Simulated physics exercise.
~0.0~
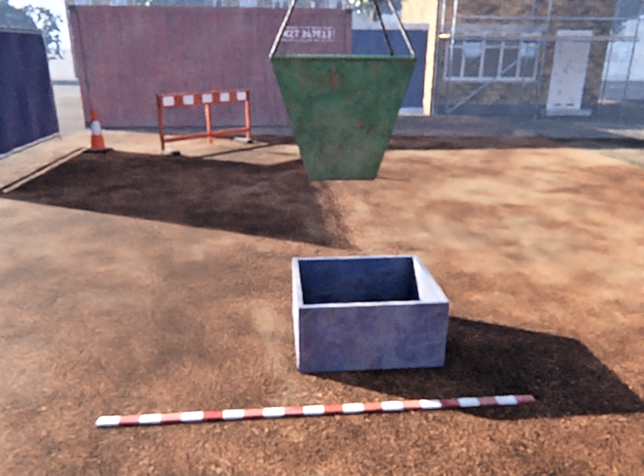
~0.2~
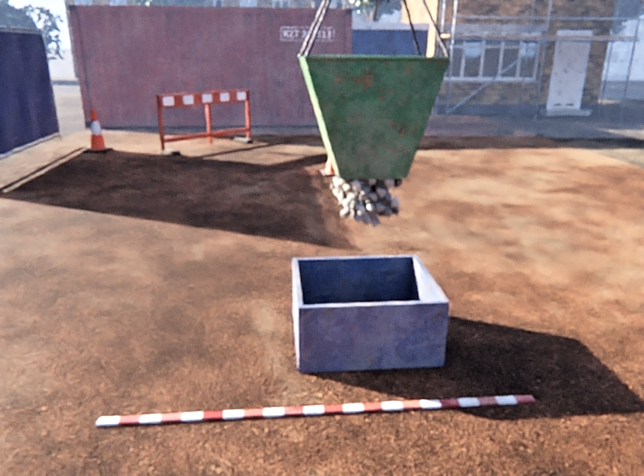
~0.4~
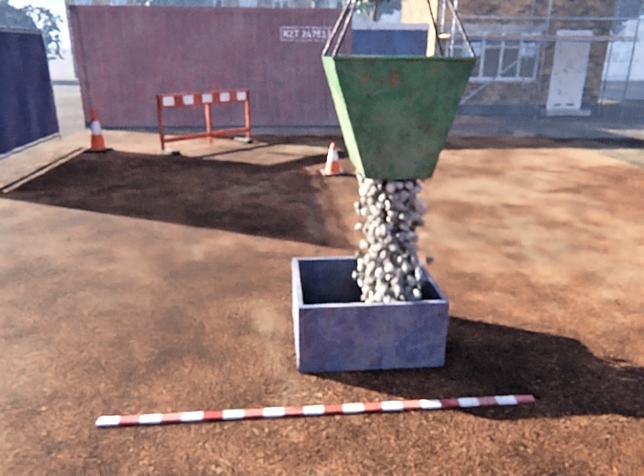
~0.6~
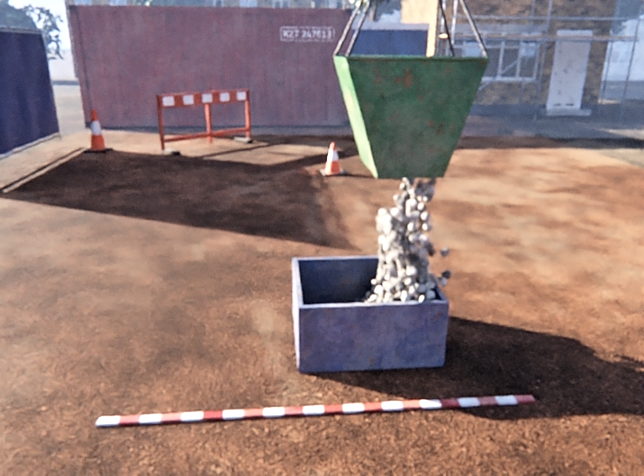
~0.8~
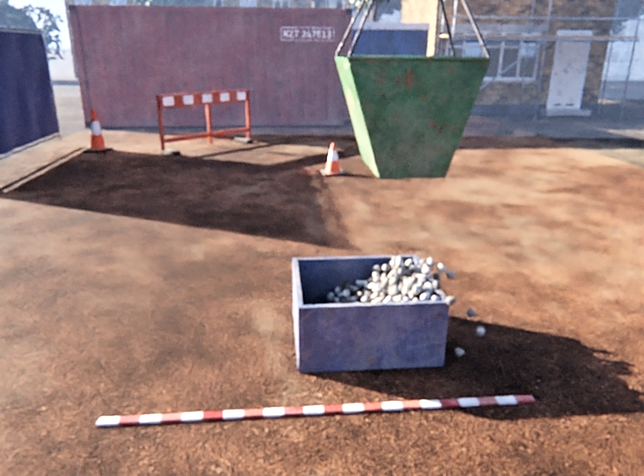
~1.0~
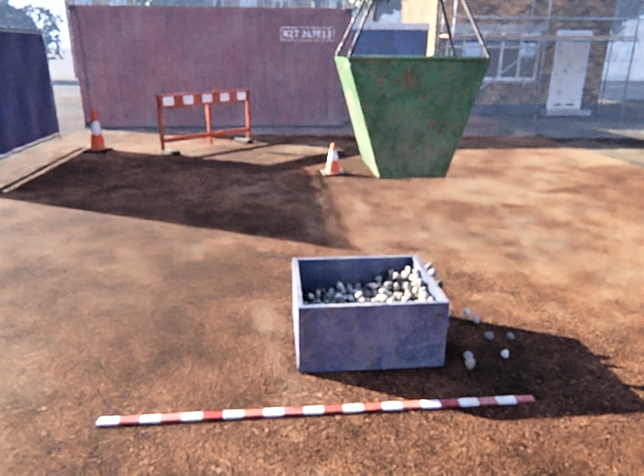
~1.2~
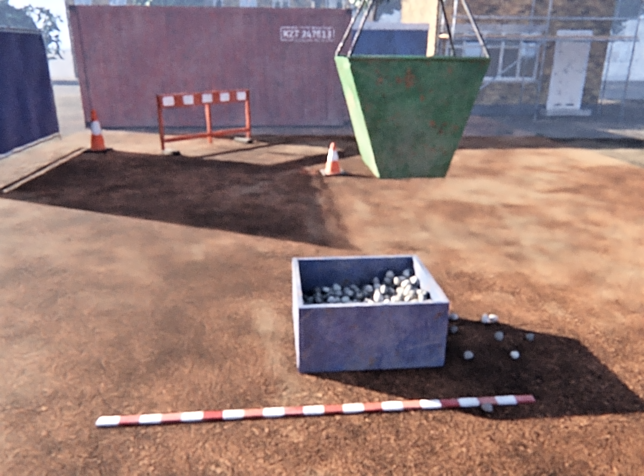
At the start, a green skip hangs from cables above an open grey bin on a dirt yard, with a red and white striped staff lying in front. The skip moves to the right, and pale rounded stones begin dropping from its underside. They pour down in a thick stream into the bin while the skip keeps drifting right, so the stream shifts toward the bin's right side. The skip empties and stops, leaving stones heaped against that side, and a few tumble over the edge. The heap settles lower, ending with nearly all the stones inside and a handful scattered on the ground to the right.
